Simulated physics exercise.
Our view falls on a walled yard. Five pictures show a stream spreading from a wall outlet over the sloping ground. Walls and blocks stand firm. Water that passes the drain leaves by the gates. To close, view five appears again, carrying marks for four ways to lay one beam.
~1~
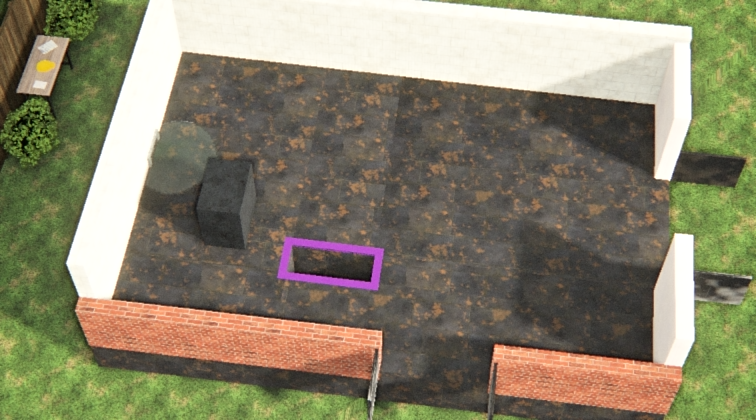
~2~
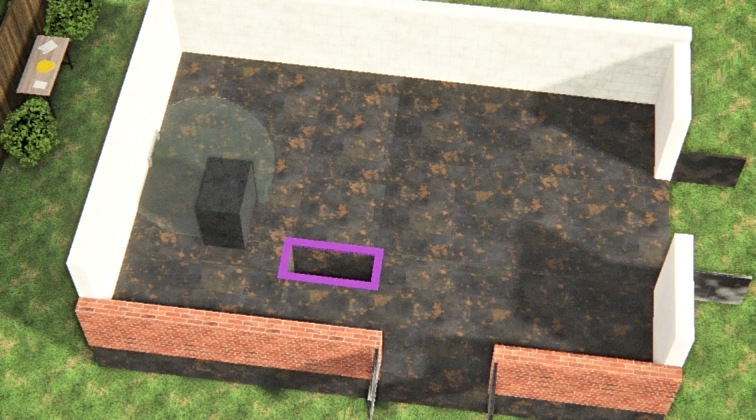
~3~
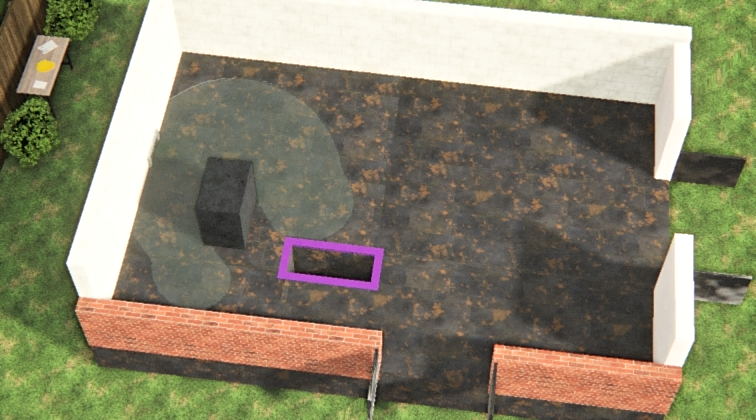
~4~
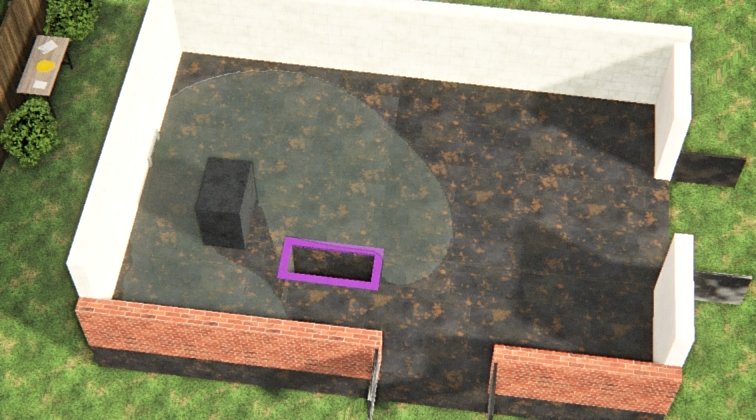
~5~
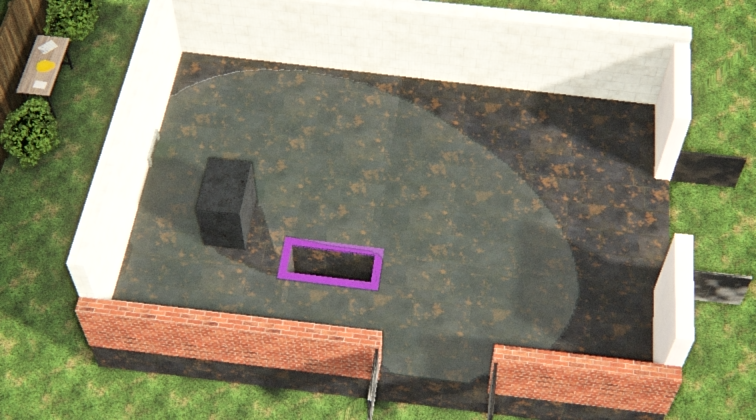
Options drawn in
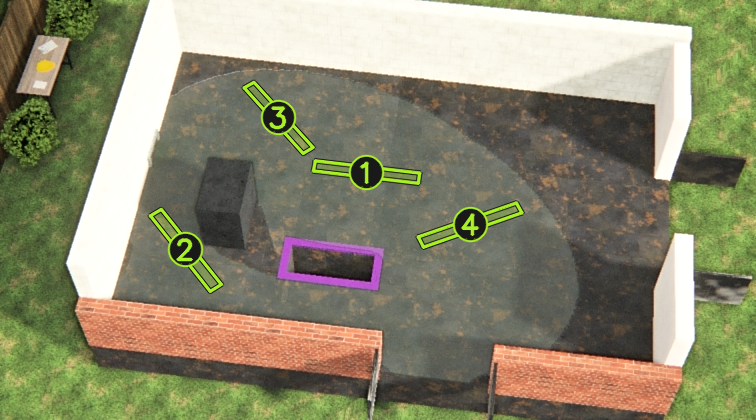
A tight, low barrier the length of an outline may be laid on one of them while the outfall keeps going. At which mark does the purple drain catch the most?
Use position 3.
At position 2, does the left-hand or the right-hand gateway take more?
More leaves on the right.
On the marked copy, 1 from (314, 165) to (418, 178); 2 from (155, 212) to (215, 287); 3 from (249, 85) to (308, 150); 4 from (420, 242) to (519, 207).
With 1, about 20 % of the stream runs into the purple drain, about 79 % out by the gates.
With 2, about 20 % of the stream runs into the purple drain, about 80 % out by the gates.
With 3, about 33 % of the stream runs into the purple drain, about 65 % out by the gates.
With 4, about 20 % of the stream runs into the purple drain, about 77 % out by the gates.
